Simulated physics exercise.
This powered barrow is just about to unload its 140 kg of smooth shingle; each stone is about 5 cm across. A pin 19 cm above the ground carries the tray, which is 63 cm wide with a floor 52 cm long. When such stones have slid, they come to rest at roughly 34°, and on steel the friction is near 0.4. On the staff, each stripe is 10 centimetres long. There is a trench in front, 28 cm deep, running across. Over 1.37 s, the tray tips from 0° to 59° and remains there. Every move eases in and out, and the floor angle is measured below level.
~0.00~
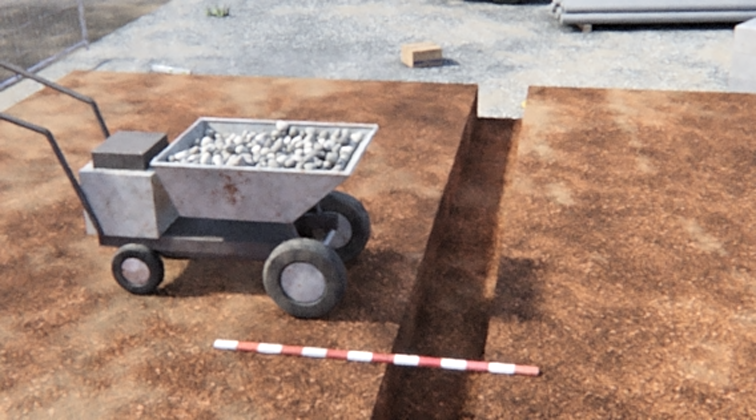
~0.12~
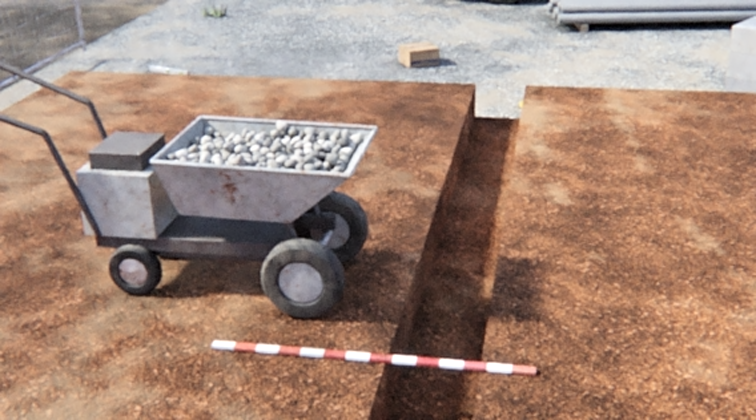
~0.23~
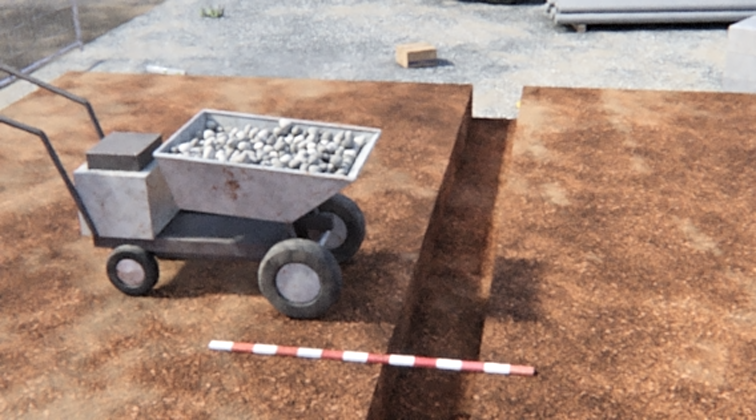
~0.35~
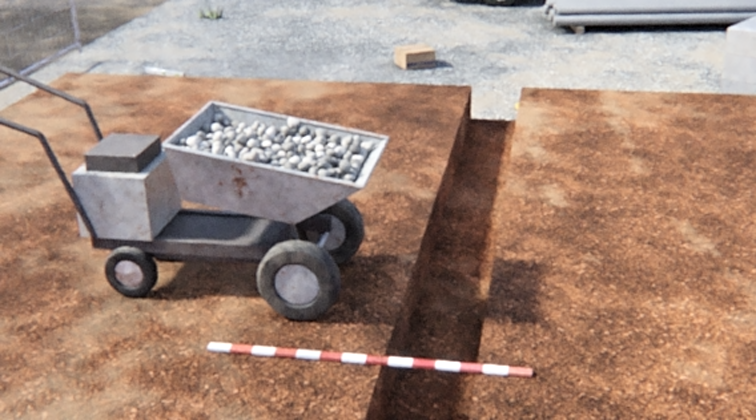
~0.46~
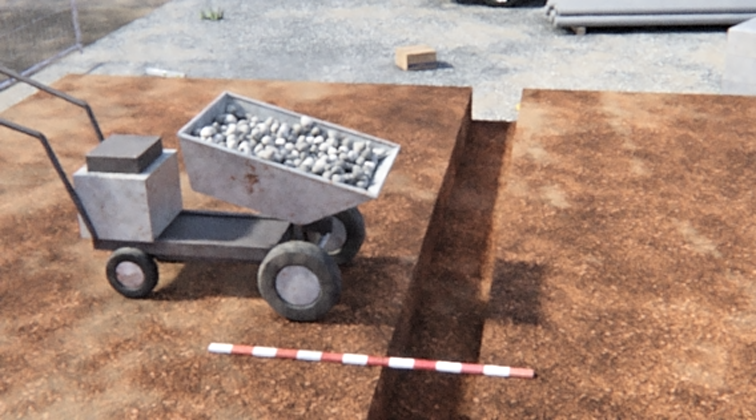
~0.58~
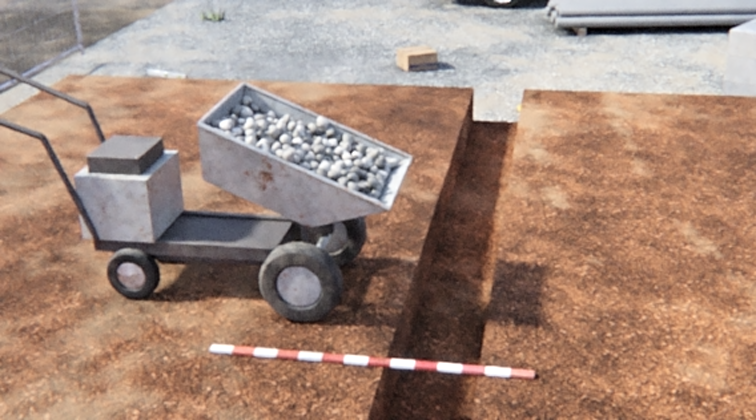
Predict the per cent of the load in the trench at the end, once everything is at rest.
Near 68 per cent.
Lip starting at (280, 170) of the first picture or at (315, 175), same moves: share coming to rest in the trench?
I'd expect some 95 per cent, then some 100.
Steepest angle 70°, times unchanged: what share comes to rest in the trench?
Roughly 70% would end there.
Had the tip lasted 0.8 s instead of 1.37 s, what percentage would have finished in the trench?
Estimate: About 55 %.
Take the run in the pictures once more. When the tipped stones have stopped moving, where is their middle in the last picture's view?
Their middle lands near (473, 333).
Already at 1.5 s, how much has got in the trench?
Around 35 per cent of it.
After 1.0 s the floor is at 50°; 100 % in the tray; the foremost stones are at (435, 233).
After 1.5 s the floor is at 59°; 57 % in the tray, 33 % in the trench, 10 % past the trench; the foremost stones are at (534, 301).
After 1.8 s the floor is at 59°; 24 % in the tray, 46 % in the trench, 30 % past the trench; the foremost stones are at (630, 312).
After 3.8 s the floor is at 59°; 0 % in the tray, 68 % in the trench, 32 % past the trench; the foremost stones are at (709, 321).
